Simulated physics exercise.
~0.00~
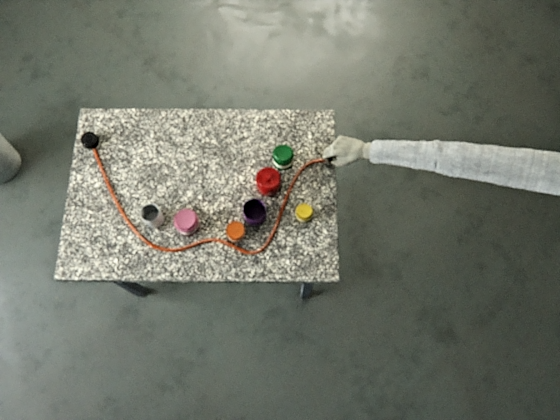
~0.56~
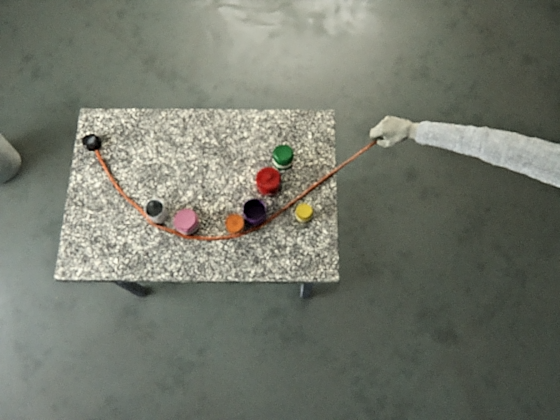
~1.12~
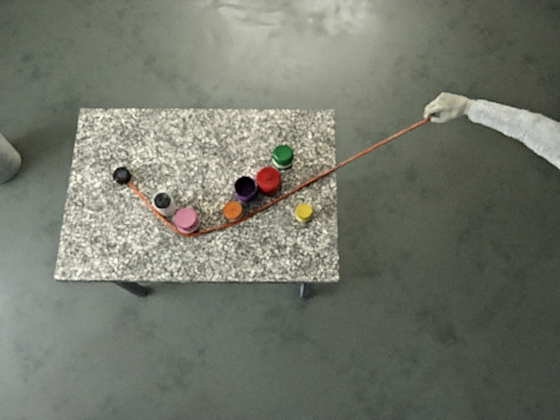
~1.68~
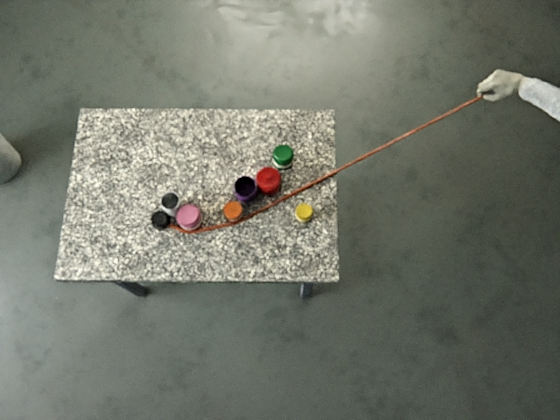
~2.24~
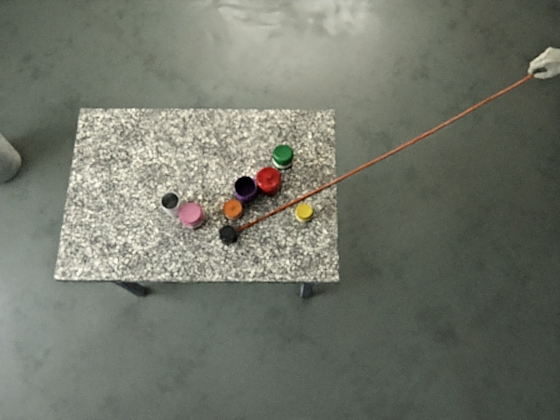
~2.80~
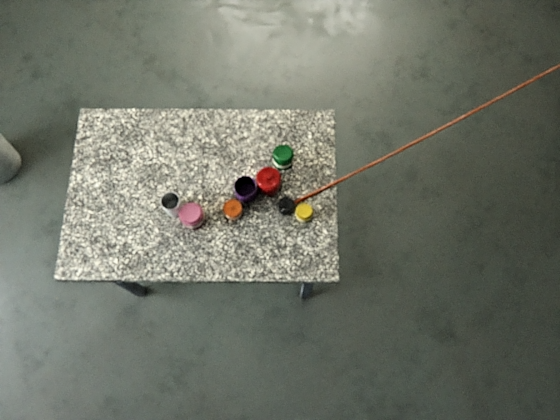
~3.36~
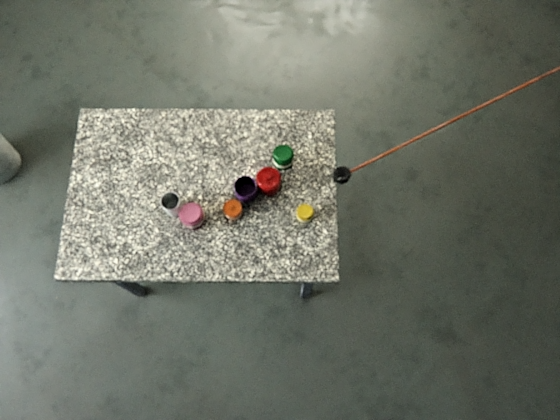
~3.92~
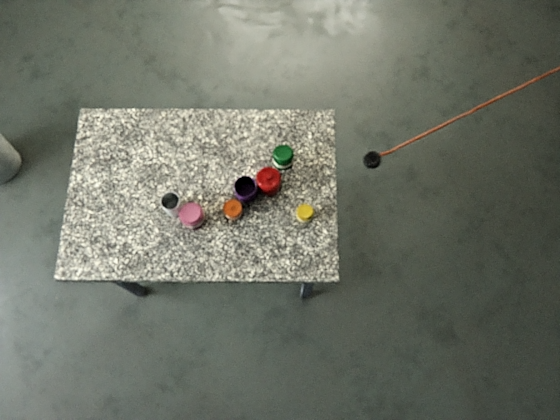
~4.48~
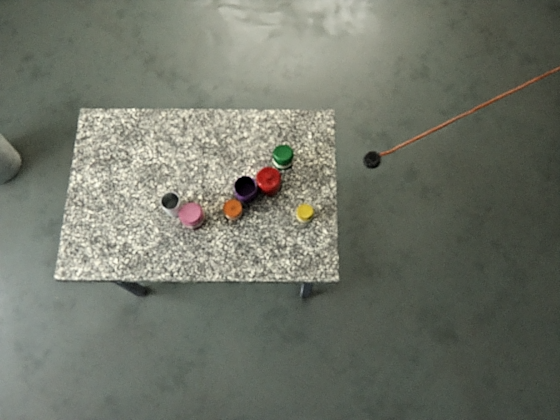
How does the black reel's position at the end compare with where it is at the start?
At the start the black reel sits on the table near its upper left corner. By the end it is off the table, just beyond the right edge, at the end of the taut orange lead.
